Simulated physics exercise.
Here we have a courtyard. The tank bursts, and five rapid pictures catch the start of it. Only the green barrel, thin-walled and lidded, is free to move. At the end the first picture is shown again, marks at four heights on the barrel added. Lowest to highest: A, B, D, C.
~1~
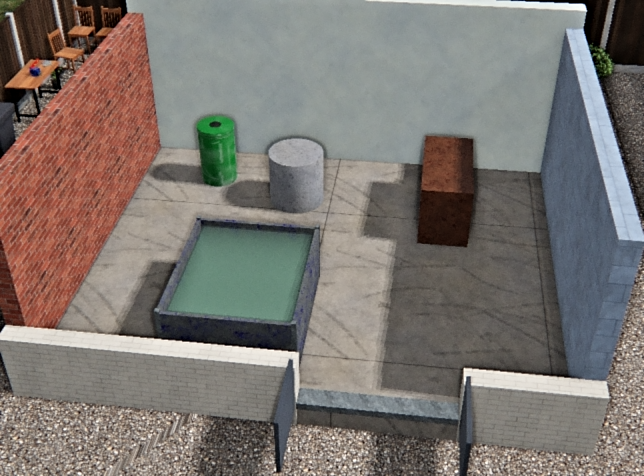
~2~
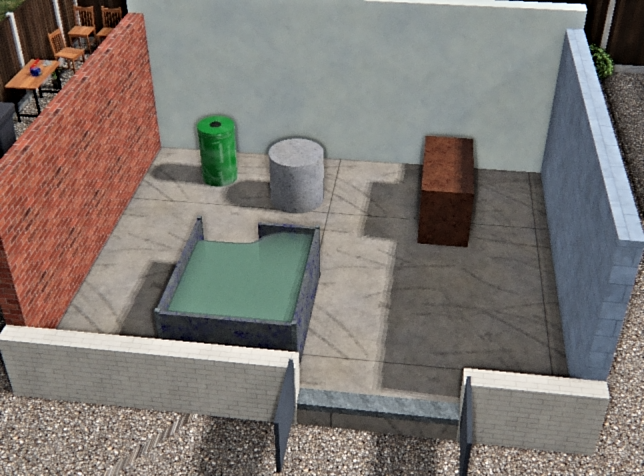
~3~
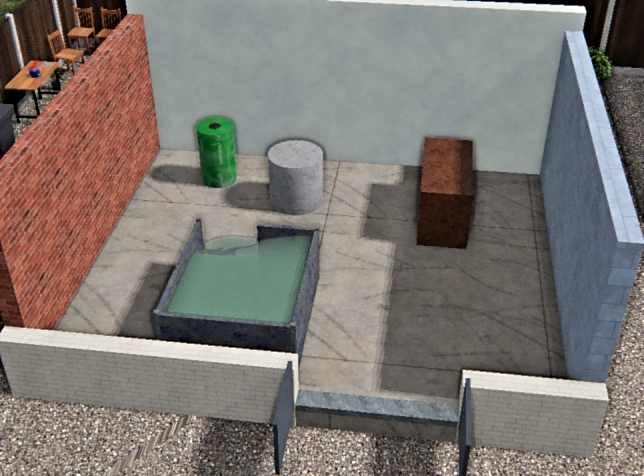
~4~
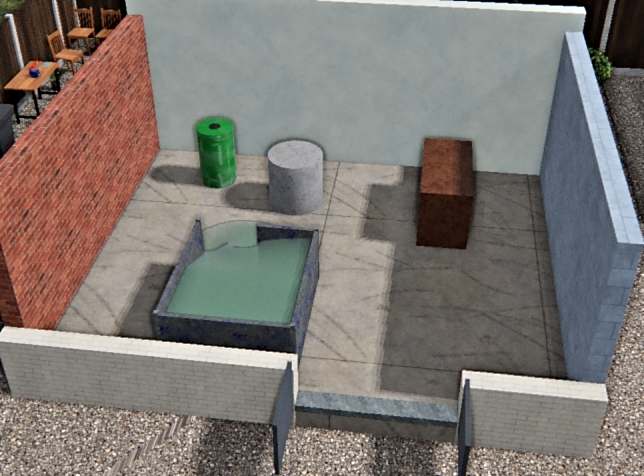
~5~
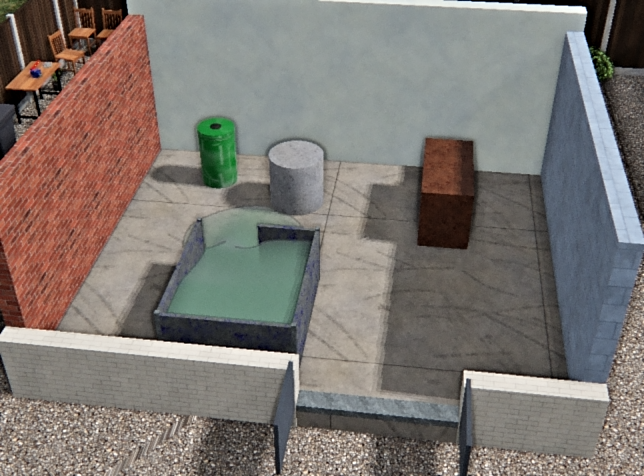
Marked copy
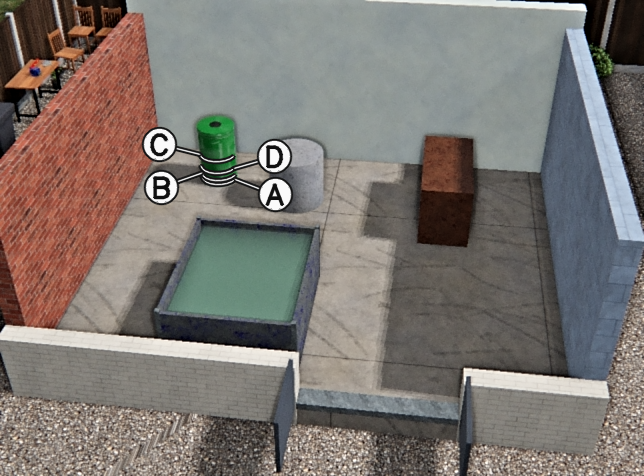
At first, a stone tank brimming with green water stands in a walled courtyard near a green barrel, a grey cylinder and a rusty brown block. Then a gap opens in the tank's back wall, and water spreads gradually through it onto the paving behind, while the barrel stays still.
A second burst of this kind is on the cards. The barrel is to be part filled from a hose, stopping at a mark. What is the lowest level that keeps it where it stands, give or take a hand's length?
The limit is C.
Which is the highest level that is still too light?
It is D.
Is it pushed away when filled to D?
Yes, it does.
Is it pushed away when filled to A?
Yes, that goes wrong.
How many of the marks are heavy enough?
One of the four.
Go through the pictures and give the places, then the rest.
The first picture shows lid of the green barrel at (215, 125); tank full, its middle at (243, 272); open gate at (380, 364).
In the second picture, water covers 1 % of the ground, mostly out of sight from here.
In the third picture, water covers 3 % of the ground, mostly out of sight from here.
In the fourth picture, water covers 5 % of the ground, mostly out of sight from here.
The fifth picture shows lid of the green barrel at (216, 127); 7 % of the ground under water, its edge towards the barrel at (237, 212).
In white, A at (215, 184); B at (215, 180); C at (213, 161); D at (214, 173); from the bottom up A, B, D, C.
With A, it is pushed about its own width away.
With B, it is pushed about 4 times its own width away.
With C, it does not move.
With D, it is pushed about half its own width away.
